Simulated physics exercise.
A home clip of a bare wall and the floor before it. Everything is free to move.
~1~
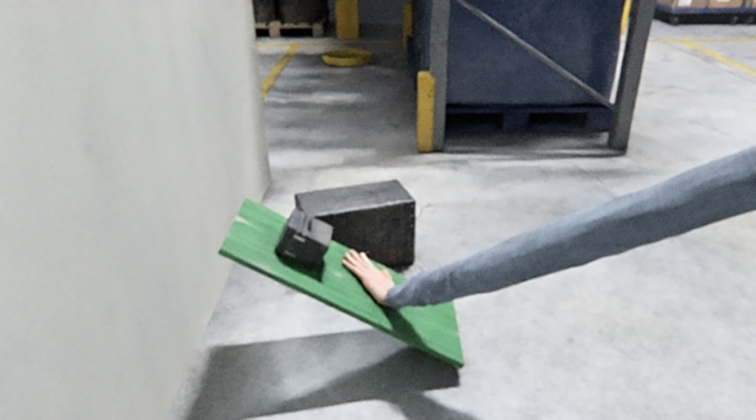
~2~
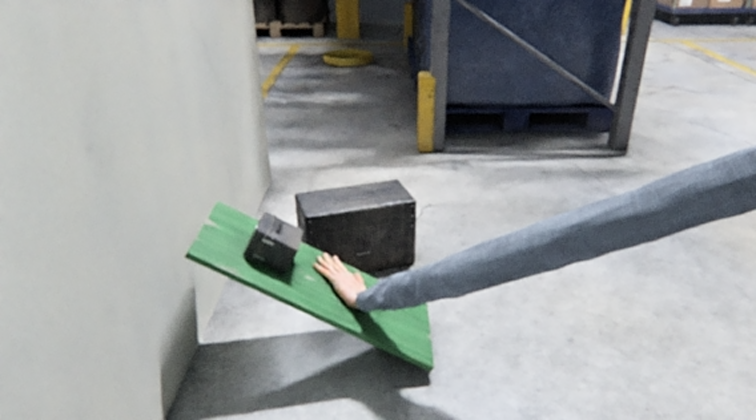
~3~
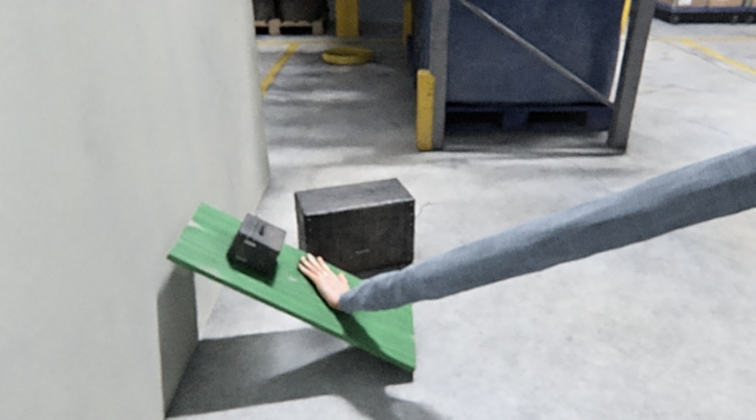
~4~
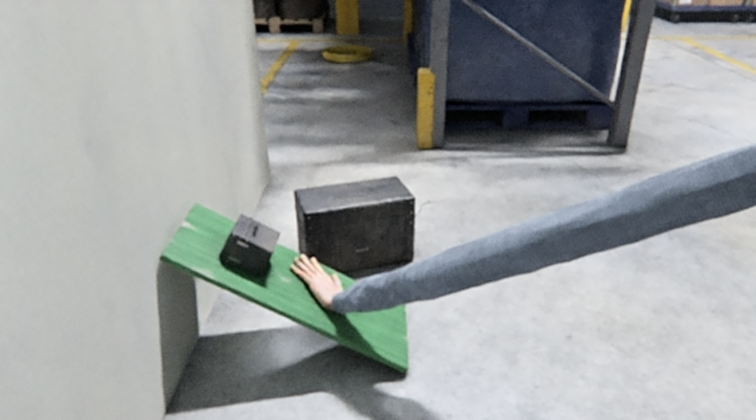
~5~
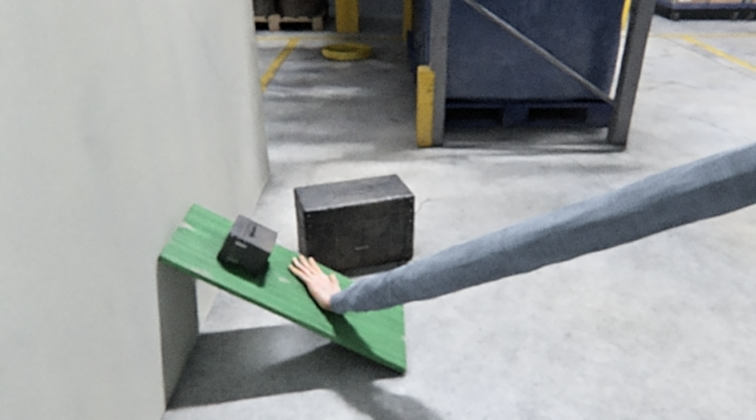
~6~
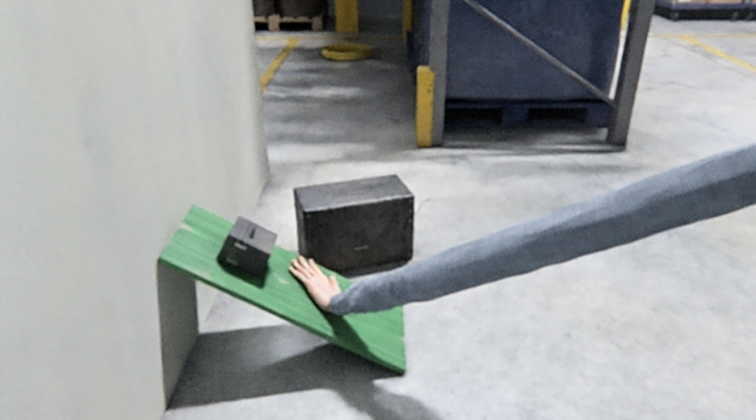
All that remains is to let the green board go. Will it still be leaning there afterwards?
Here the board slides down.
Then, 0.30 s on from there, green board sunk by 18° near (312, 316).
Then, 0.40 s on from there, green board sunk by 31° near (319, 336).
In the end, moved from the start, green board; black toolbox unmoved. At the end, from the last picture's camera, green board near (319, 338). The board slips out.
